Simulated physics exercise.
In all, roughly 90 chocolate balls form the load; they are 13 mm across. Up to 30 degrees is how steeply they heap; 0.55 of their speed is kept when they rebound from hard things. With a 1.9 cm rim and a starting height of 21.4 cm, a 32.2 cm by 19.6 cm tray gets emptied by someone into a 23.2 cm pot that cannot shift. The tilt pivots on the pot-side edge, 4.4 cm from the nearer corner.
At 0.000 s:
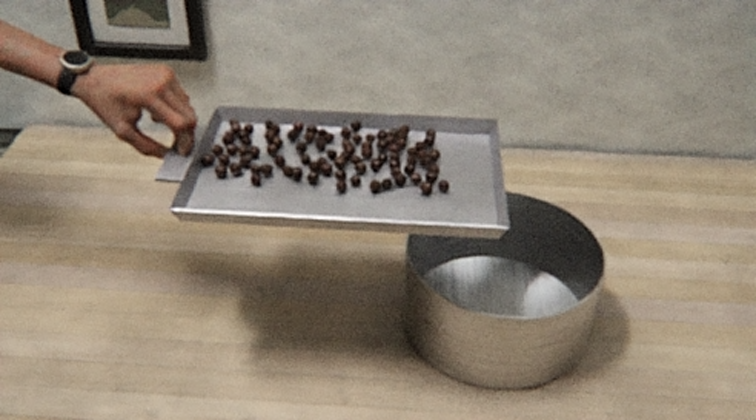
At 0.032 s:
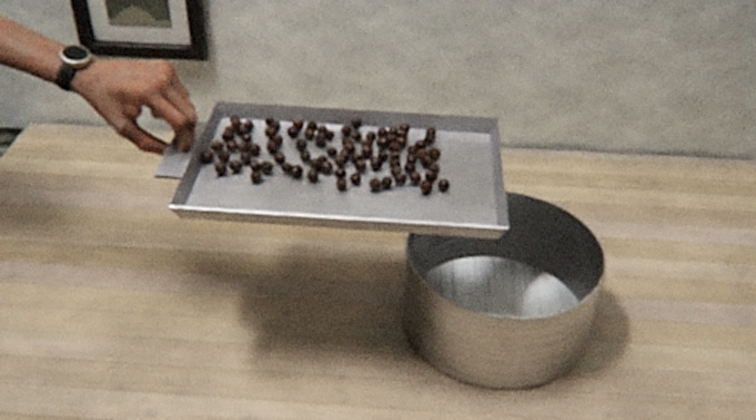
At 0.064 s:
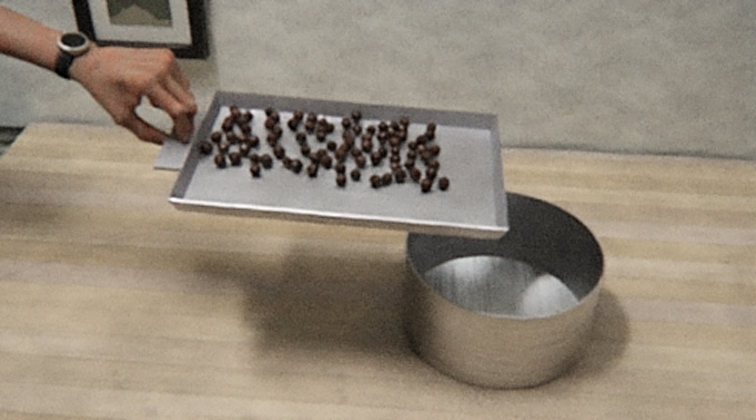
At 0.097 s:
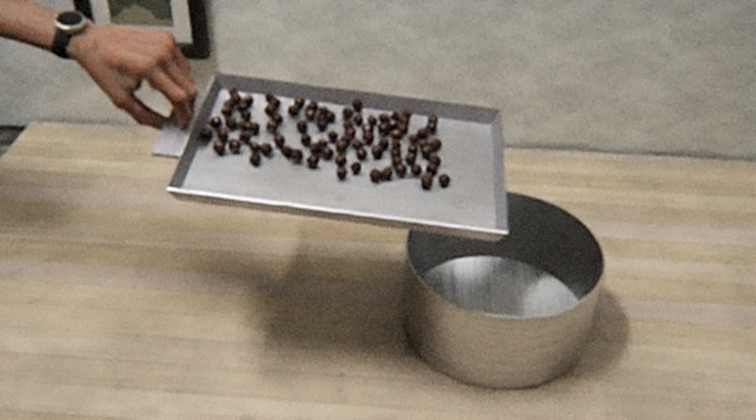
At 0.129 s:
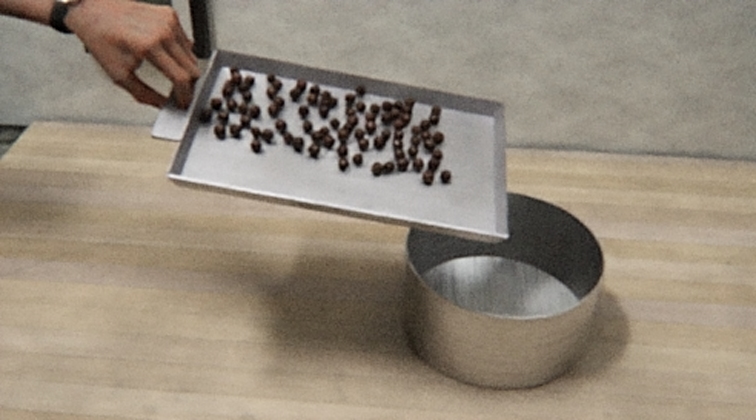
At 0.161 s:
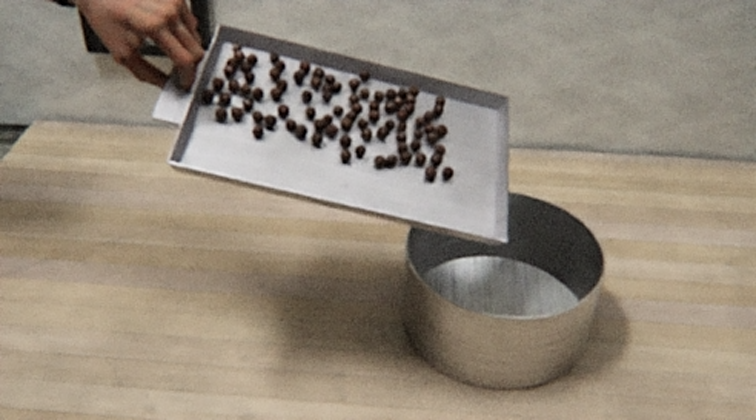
Metal tray of small dark brown balls tilting down toward the right beside a steel pot as a hand lifts its left end.
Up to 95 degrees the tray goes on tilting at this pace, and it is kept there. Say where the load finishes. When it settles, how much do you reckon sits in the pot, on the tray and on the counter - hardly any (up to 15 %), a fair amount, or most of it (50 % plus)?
I reckon pot: Hardly any; tray: Hardly any; counter: Most of it.
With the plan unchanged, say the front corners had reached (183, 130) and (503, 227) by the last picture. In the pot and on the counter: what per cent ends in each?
Pot 50, counter 50.
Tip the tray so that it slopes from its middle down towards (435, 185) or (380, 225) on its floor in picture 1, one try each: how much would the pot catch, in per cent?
65 and 5 %.
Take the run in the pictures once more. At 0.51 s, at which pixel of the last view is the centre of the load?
Expected load position: Near (477, 239).
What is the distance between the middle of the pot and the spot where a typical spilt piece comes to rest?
I'd say around 34 centimetres.
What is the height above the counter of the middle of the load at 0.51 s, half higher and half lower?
Median height: Approx. 24 cm.
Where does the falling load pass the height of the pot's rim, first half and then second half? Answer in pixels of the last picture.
The first half passes near (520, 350) and the second half near (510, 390).
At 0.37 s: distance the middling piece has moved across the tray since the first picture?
About 4 cm.
Then, at 0.37 s, tilt 58 degrees; the tray holds 100 %, the pot 0 %.
After 0.51 s, tilt 85 degrees; the tray holds 85 %, the pot 0 %.
Then, at 0.77 s, tilt 95 degrees; the tray holds 0 %, the pot 5 %.
By 1.9 s all is still; pot 5 %, tray 0 %, counter 95 %.
